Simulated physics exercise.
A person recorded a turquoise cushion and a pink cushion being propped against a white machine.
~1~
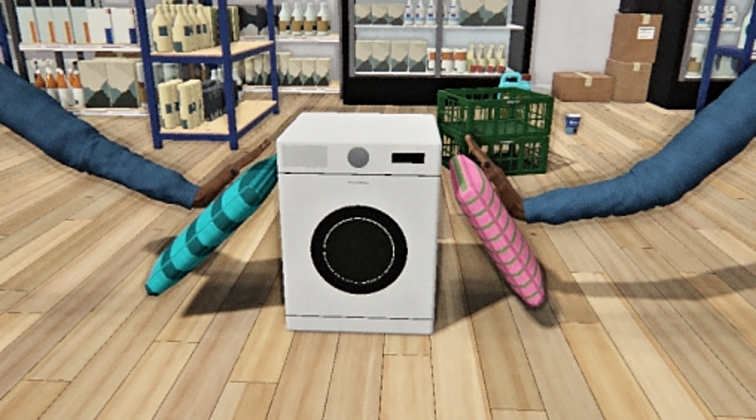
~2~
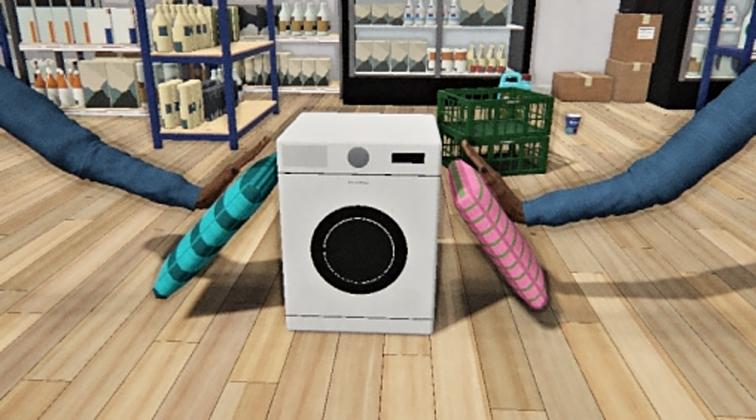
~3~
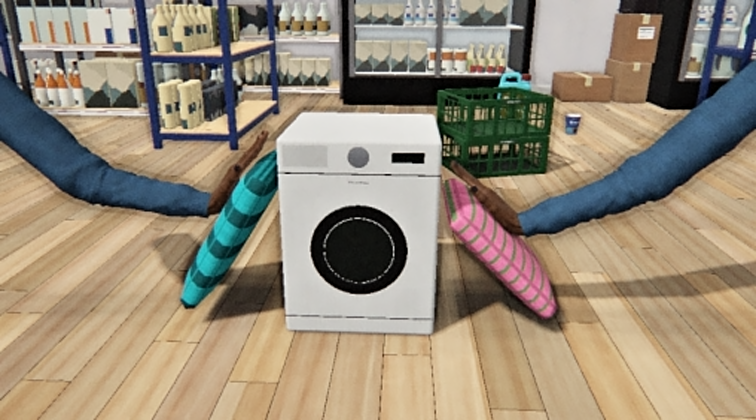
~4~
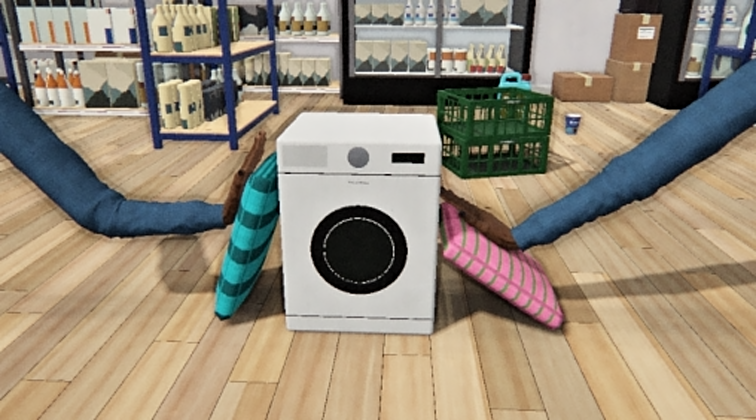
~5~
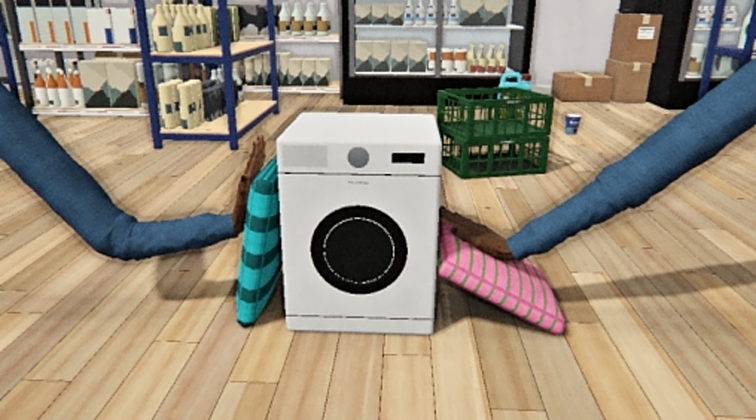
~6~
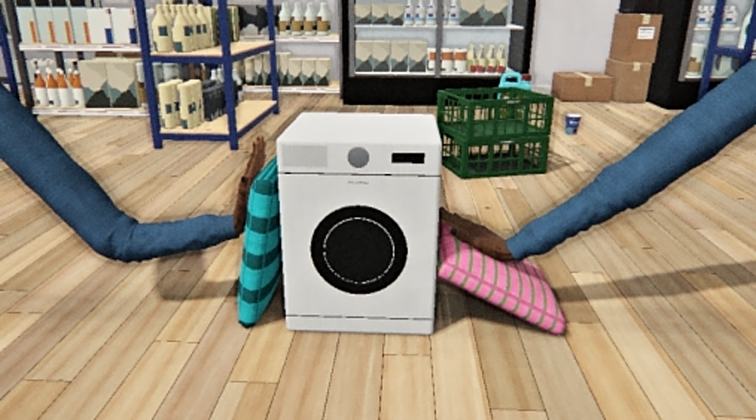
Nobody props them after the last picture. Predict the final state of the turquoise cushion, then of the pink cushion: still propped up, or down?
Prediction: The turquoise cushion remains propped up; the pink cushion ends down.
Then, 0.22 s later than the last view, turquoise cushion against the side near (270, 234); pink cushion flat on the floor near (499, 290).
Then, 0.40 s later than the last view, turquoise cushion against the side near (270, 234); pink cushion flat on the floor near (497, 292).
Finally, turquoise cushion against the side near (270, 234); pink cushion flat on the floor near (497, 292). The turquoise cushion holds its lean and the pink cushion slides down flat.
